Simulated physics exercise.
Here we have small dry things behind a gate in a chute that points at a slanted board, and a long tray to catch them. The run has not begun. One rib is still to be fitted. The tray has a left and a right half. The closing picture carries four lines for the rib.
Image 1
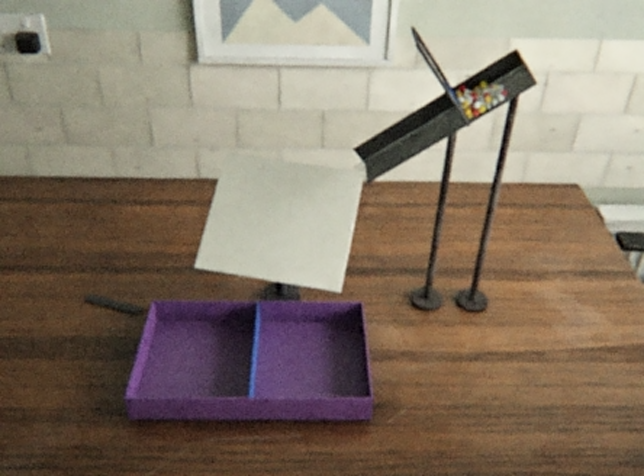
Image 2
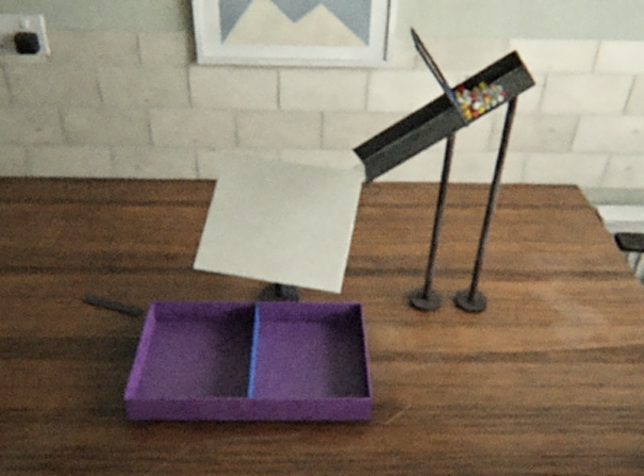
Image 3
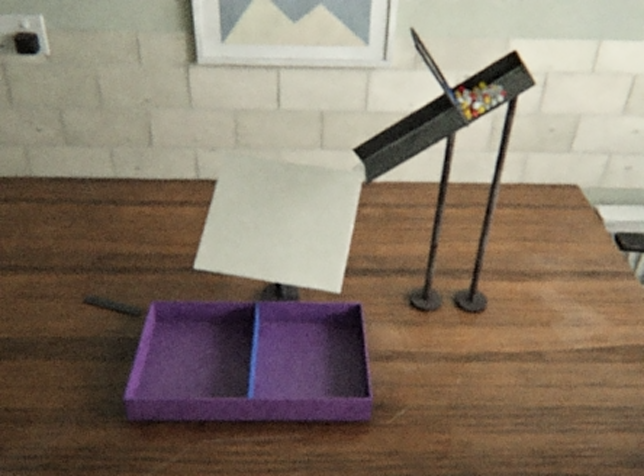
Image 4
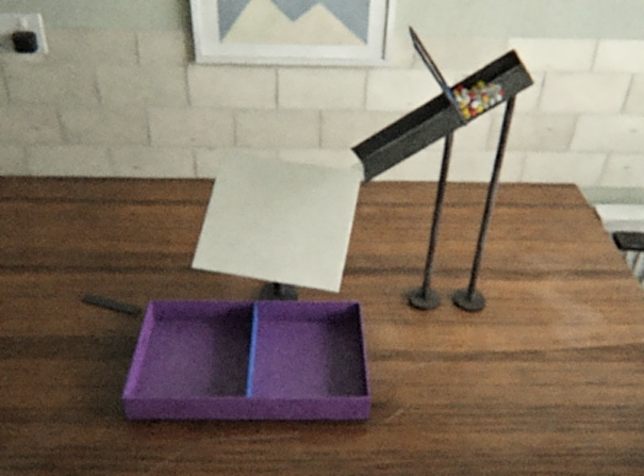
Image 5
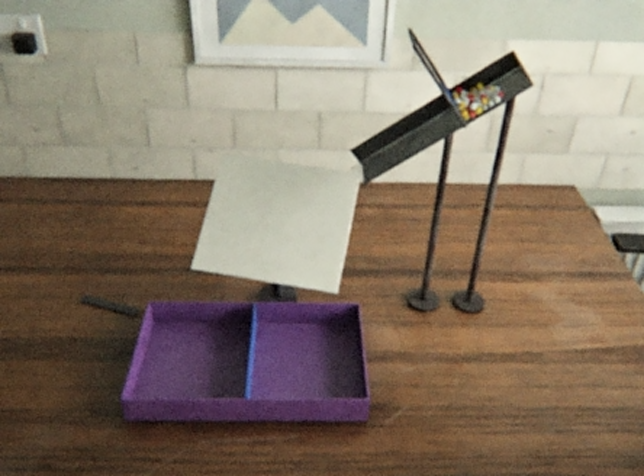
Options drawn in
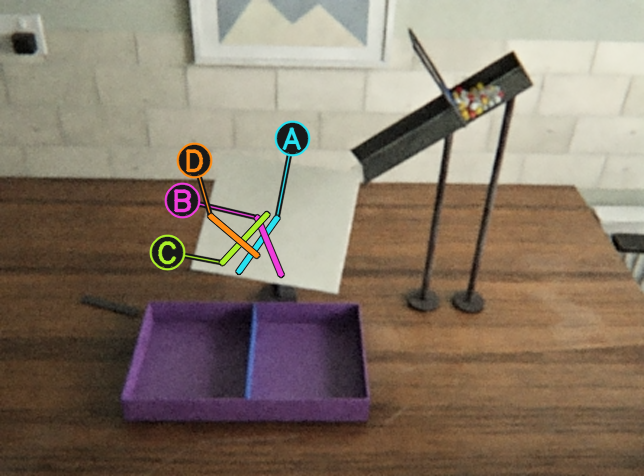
Small multicoloured beads sit still behind a thin, raised gate in a dark, sloping chute on two slim stands, above and to the right of a tilted pale board. Below, a purple tray with a blue middle divider stays empty on the wooden table, and nothing visibly moves throughout.
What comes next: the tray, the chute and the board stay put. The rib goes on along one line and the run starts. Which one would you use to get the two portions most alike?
The answer is line D.
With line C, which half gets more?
Left.
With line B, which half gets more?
More lands on the right.
On the marked copy, line A from (276, 218) to (238, 271); line B from (257, 217) to (281, 274); line C from (266, 214) to (222, 262); line D from (210, 216) to (256, 255).
With A, of what is caught, the larger part in the left half, roughly a quarter in the right.
With B, of what is caught, about a tenth in the left half, almost all in the right.
With C, of what is caught, the larger part in the left half, about a tenth in the right.
With D, of what is caught, roughly half in the left half, roughly half in the right.
